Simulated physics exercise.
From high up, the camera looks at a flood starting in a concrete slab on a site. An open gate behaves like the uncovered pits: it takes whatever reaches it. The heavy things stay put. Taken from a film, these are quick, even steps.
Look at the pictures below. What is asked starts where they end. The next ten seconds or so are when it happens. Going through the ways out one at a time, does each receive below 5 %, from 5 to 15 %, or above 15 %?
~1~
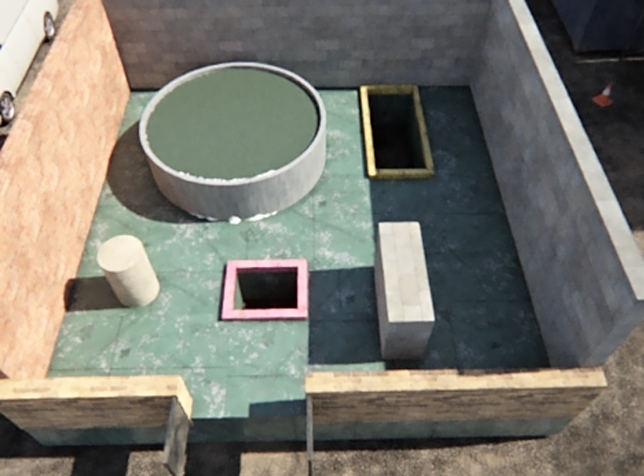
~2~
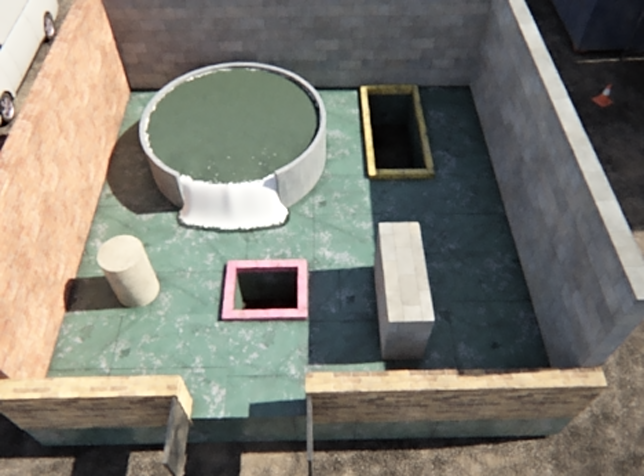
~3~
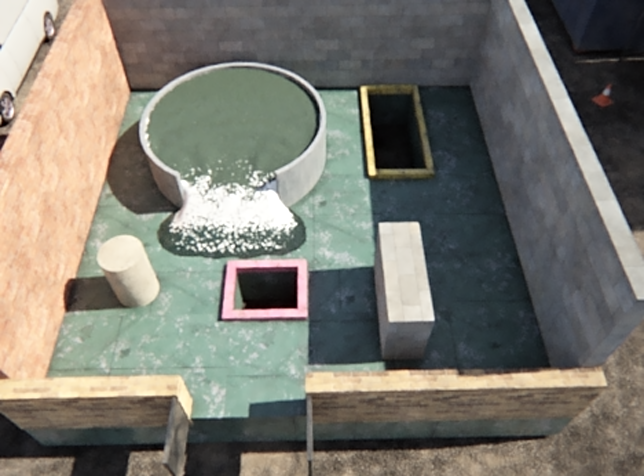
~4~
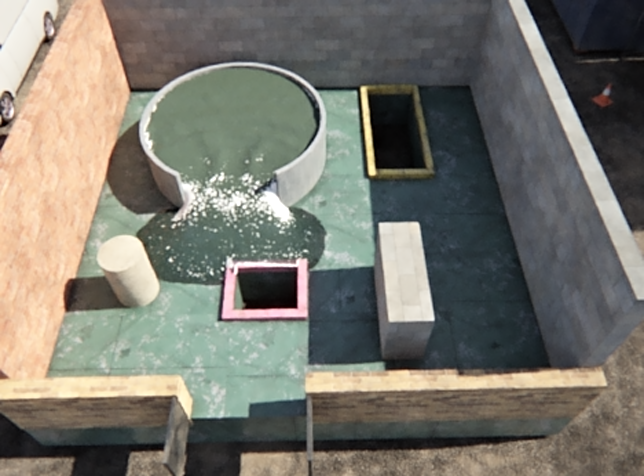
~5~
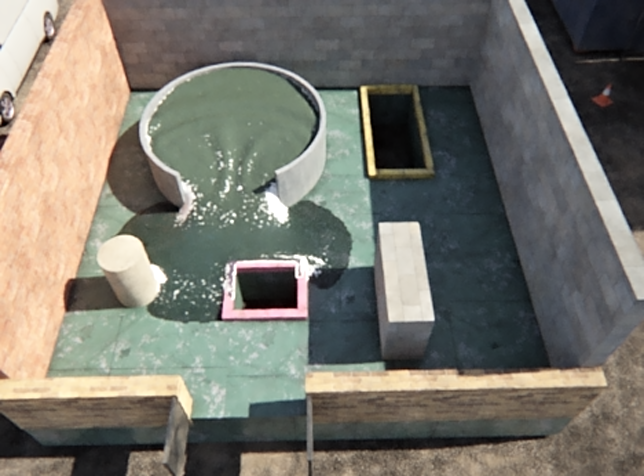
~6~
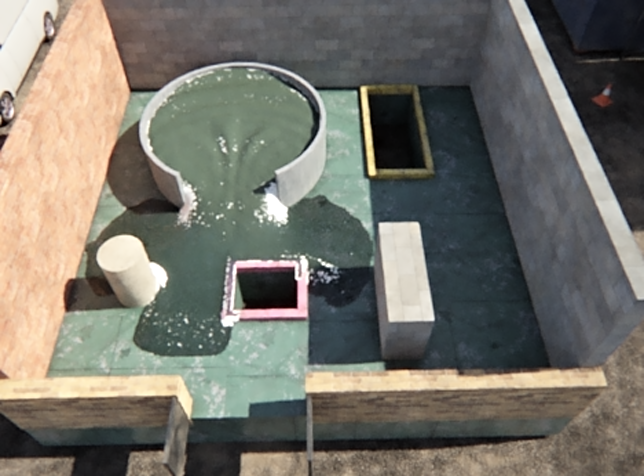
In order: The gate carries off plenty - exceeding fifteen per cent, the yellow pit carries off next to nothing - beneath five per cent, the pink pit carries off plenty - exceeding fifteen per cent.
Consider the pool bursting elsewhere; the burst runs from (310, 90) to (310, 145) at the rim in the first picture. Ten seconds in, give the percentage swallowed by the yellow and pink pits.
The yellow pit takes 50 per cent and the pink pit 0 per cent.
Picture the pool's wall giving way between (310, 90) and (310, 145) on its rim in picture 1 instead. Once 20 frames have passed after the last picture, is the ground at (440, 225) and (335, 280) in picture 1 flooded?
Well, the first place ends up drenched, and the second one left untouched.
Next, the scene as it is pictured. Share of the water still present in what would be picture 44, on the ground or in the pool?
Estimate: 64 per cent.
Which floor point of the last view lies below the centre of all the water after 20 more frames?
My reading is close to (222, 216).
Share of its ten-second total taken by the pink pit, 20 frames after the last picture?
About 70 per cent.
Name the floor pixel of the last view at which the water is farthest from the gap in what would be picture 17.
The front tops out at about (481, 394).
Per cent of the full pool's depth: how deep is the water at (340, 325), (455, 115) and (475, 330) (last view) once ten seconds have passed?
Roughly 6 per cent, 4 per cent and 6 per cent.
A moment on, water covers 30 % of the floor; the gate 0 %, the yellow pit 0 %, the pink pit 6 %.
Next, water covers 35 % of the floor; the gate 2 %, the yellow pit 0 %, the pink pit 12 %.
Then, water covers 50 % of the floor; the gate 7 %, the yellow pit 0 %, the pink pit 17 %.
Later, water covers 75 % of the floor; the gate 15 %, the yellow pit 0 %, the pink pit 22 %.
In the end, water covers 95 % of the floor; the gate 21 %, the yellow pit 0 %, the pink pit 24 %.
